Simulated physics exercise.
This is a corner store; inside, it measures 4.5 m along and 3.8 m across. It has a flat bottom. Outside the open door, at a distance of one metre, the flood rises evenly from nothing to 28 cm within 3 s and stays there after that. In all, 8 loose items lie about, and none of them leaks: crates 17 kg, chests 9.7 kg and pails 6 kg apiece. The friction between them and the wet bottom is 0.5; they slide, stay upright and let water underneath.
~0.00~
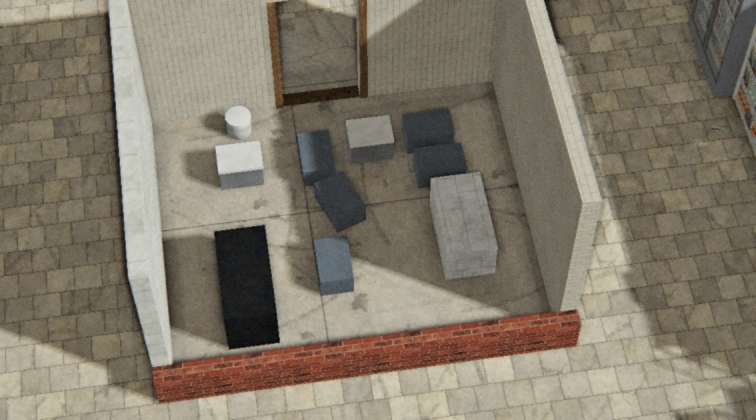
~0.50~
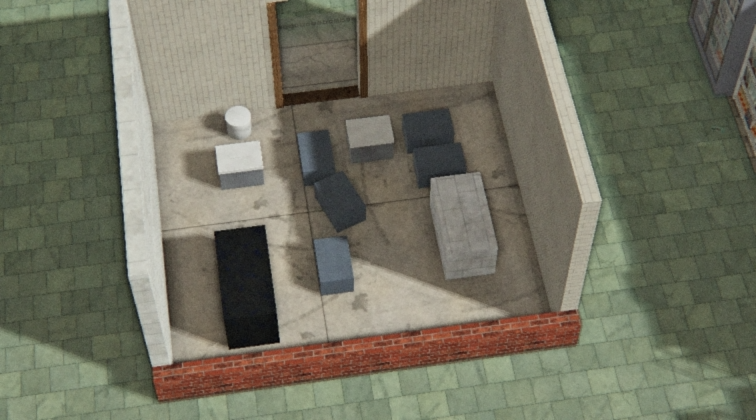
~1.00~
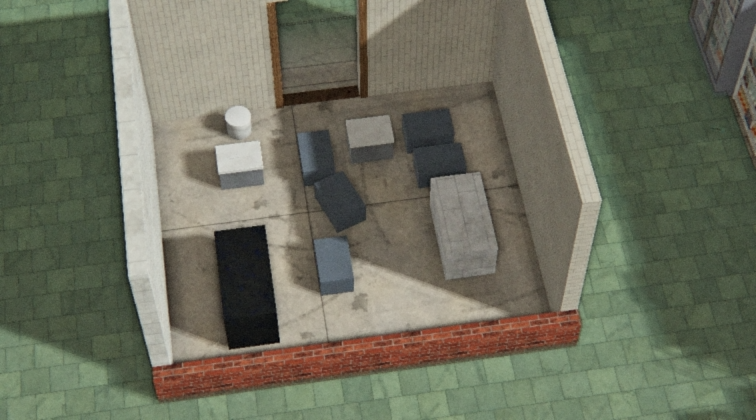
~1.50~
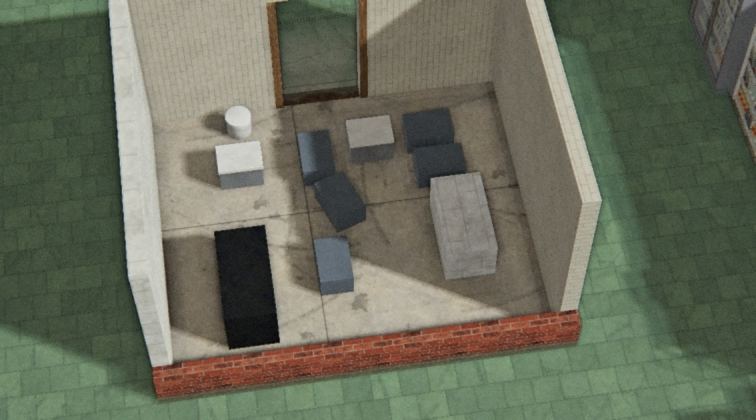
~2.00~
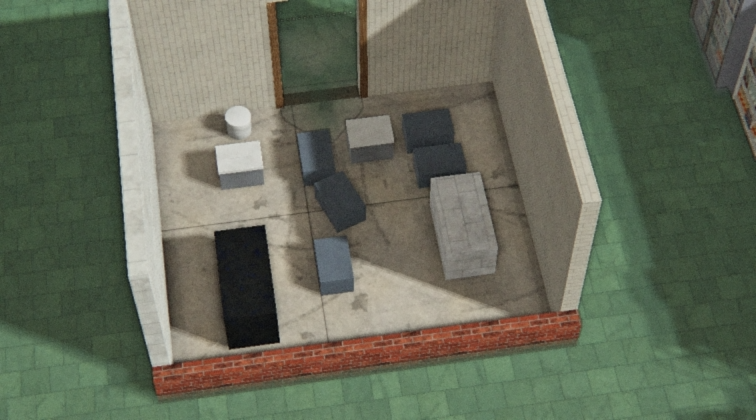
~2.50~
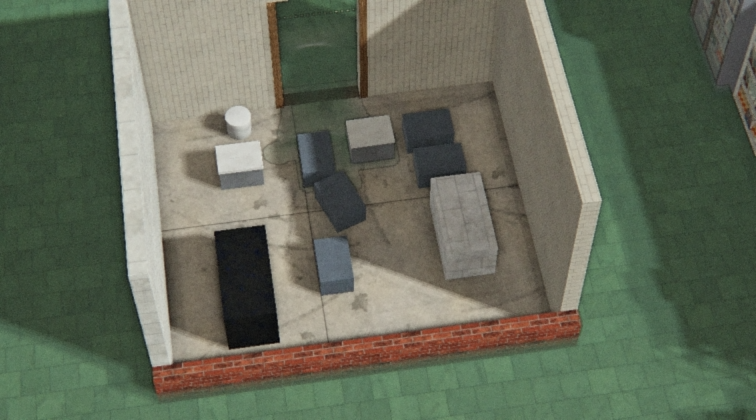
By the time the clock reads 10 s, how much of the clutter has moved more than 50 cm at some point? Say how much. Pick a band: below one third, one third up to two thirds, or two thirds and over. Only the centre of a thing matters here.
The share is one third up to two thirds.
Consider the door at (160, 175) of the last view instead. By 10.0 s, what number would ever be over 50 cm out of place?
You'd get 6 in that case.
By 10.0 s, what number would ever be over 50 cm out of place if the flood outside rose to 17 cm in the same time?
That would give 3.
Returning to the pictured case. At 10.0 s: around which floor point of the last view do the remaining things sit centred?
Close to (325, 220).
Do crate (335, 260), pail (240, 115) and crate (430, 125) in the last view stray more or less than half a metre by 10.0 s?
One by one in that order: Above; below; below.
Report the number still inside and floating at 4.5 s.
1 at that moment.
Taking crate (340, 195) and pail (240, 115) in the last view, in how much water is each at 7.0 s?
First roughly 11 cm, second roughly 3 cm.
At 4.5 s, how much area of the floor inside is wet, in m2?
Some 10.5 m2.
After 3.5 s 1 of 8 are over 50 cm from their spots; 0 afloat.
After 4.5 s 3 of 8 are over 50 cm from their spots; 1 afloat.
After 7.0 s 5 of 8 are over 50 cm from their spots; 3 afloat.
After 10.0 s 4 of 8 are over 50 cm from their spots, and 5 have been at some point; 8 afloat.
